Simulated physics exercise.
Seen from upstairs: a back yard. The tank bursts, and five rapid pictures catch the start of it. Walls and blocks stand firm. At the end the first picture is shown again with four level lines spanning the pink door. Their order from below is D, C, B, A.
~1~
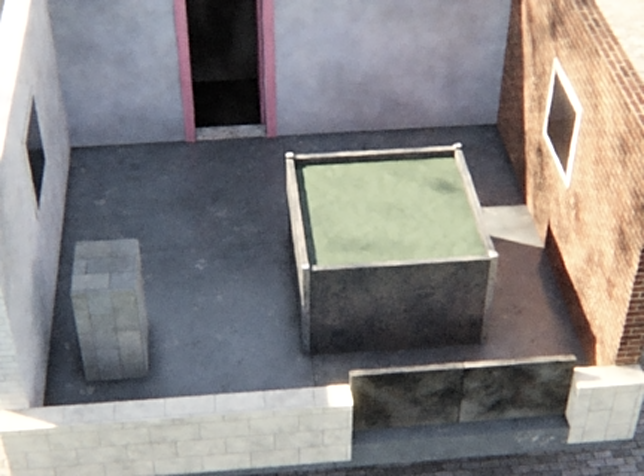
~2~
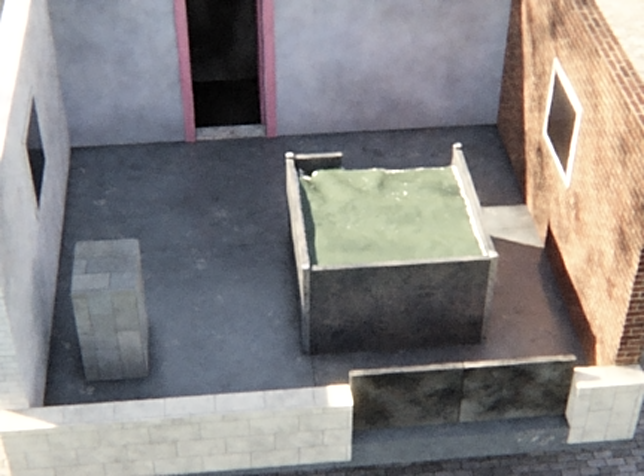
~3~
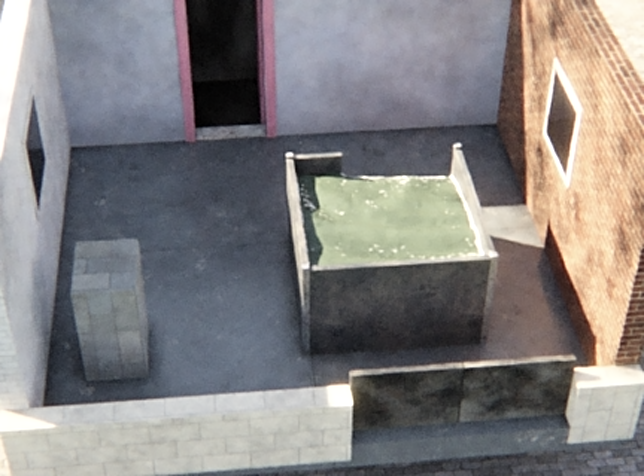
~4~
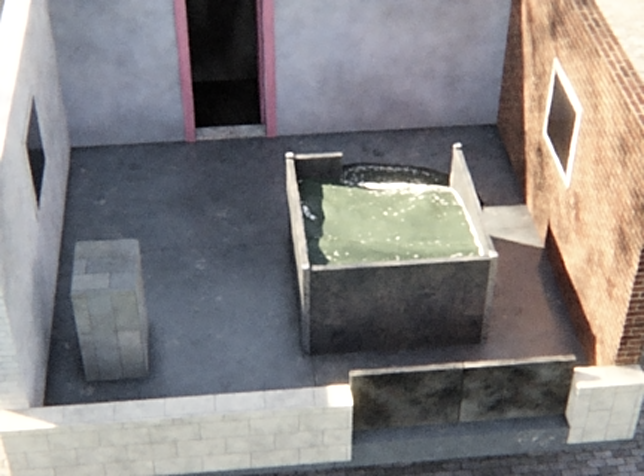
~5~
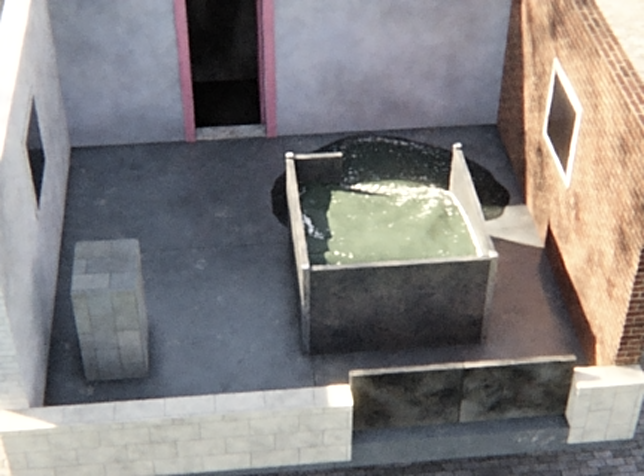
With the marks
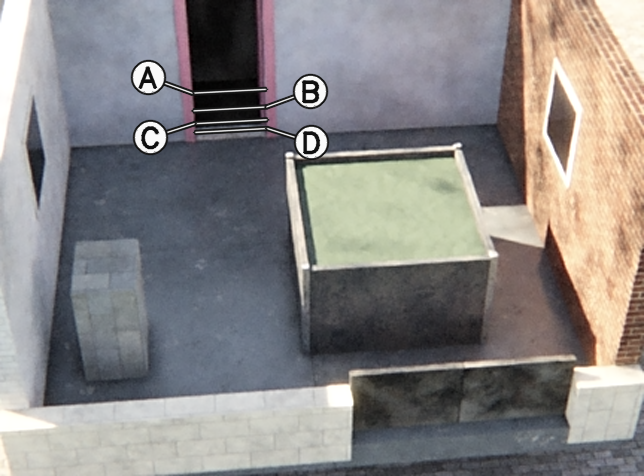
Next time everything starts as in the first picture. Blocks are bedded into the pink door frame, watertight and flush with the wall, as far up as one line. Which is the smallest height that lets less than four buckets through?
The limit is C.
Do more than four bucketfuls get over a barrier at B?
No, that is safe.
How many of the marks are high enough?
Three of them.
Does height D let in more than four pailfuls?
Yes, that goes wrong.
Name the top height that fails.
Here it is height D.
On the marked copy, A at (229, 91); B at (230, 108); C at (230, 121); D at (231, 130); from the bottom up D, C, B, A.
Choosing A, nothing gets over.
Choosing B, nothing gets over.
Choosing C, a splash gets over, under a bucket.
Choosing D, about 7 bucketfuls get in.
